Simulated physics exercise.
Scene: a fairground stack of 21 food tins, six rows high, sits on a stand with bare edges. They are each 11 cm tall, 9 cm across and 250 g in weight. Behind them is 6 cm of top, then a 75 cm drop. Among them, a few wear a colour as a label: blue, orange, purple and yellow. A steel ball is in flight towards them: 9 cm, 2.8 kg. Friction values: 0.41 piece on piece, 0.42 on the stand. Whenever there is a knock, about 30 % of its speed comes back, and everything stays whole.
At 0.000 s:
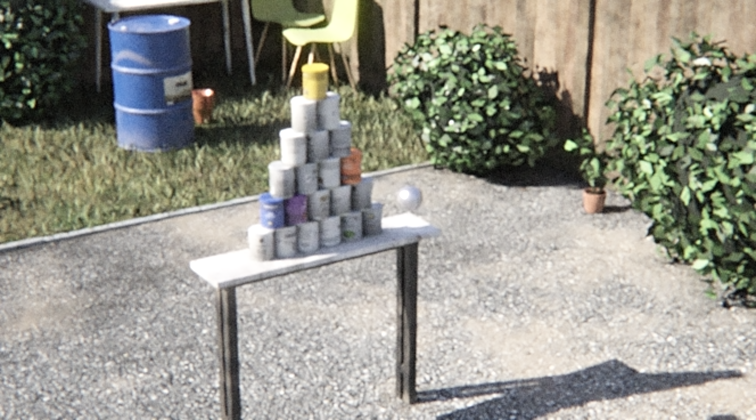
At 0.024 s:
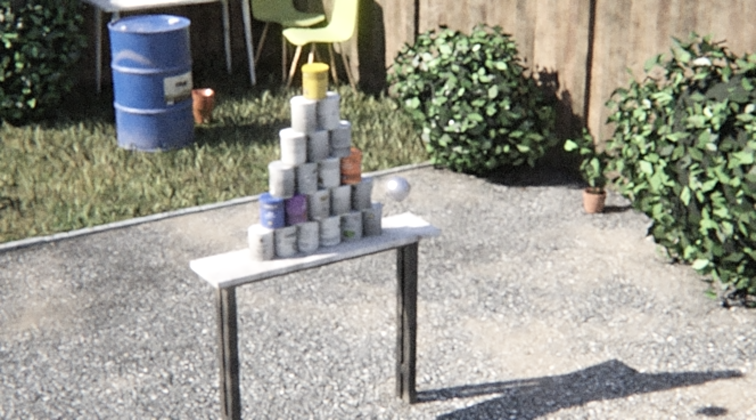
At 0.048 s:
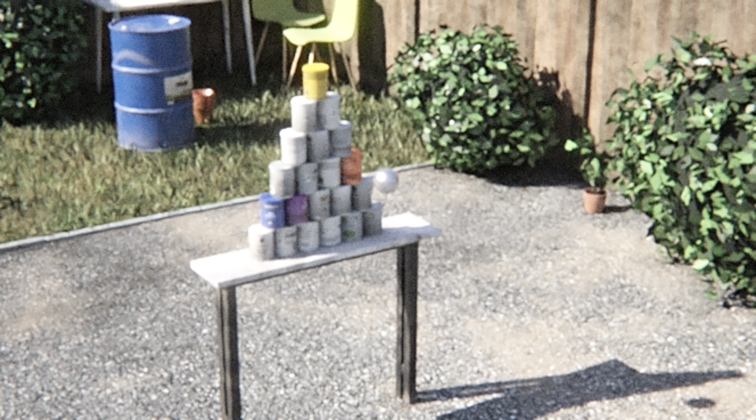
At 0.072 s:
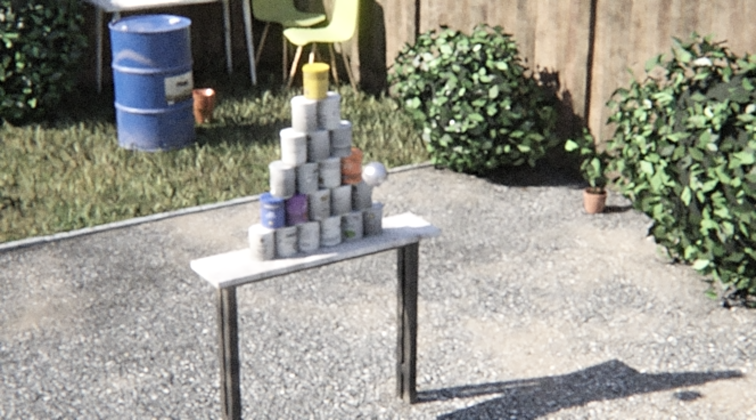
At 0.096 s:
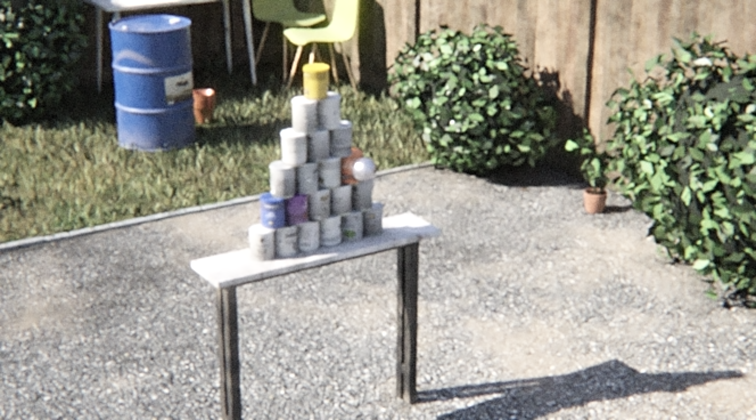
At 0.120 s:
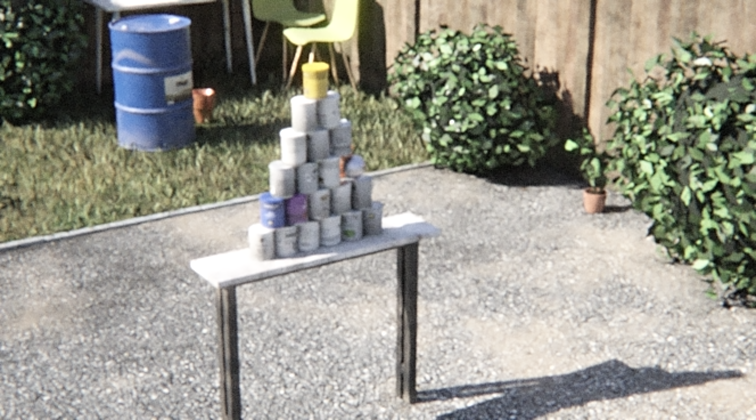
To begin with, a pale, shiny ball hangs in the air just right of a pyramid of tins on a narrow outdoor table. It moves left and slightly upward, passing in front of the orange tin, then knocks into the stack, shifting that tin slightly while the yellow one stays on top.
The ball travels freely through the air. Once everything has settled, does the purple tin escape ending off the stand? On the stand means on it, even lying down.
Yes, it keeps its place.
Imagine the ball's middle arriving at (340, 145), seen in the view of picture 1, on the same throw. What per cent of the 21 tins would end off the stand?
Under that change the share is 30 in a hundred.
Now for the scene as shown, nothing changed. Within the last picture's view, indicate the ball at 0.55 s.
It should be near pixel (230, 299).
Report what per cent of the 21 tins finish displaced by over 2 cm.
I get 25 %.
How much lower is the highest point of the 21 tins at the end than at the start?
12 cm.
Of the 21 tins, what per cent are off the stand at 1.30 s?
5 %.
Around 0.55 s, ball still moving; 1 of the 21 tins off the stand; purple tin unmoved; orange tin tipped 13°, 92 cm lower.
Around 1.30 s, ball still moving; 1 of the 21 tins off the stand; purple tin unmoved; orange tin on its side.
Around 2.12 s, ball still moving; 5 of the 21 tins off the stand; purple tin unmoved; yellow tin on its side.
Finally (2.3 s), ball rolling away; 5 of the 21 tins off the stand; purple tin unmoved; orange tin on its side; yellow tin on its side. Seen by the last camera, middles, purple tin near (294, 206), orange tin near (201, 177).
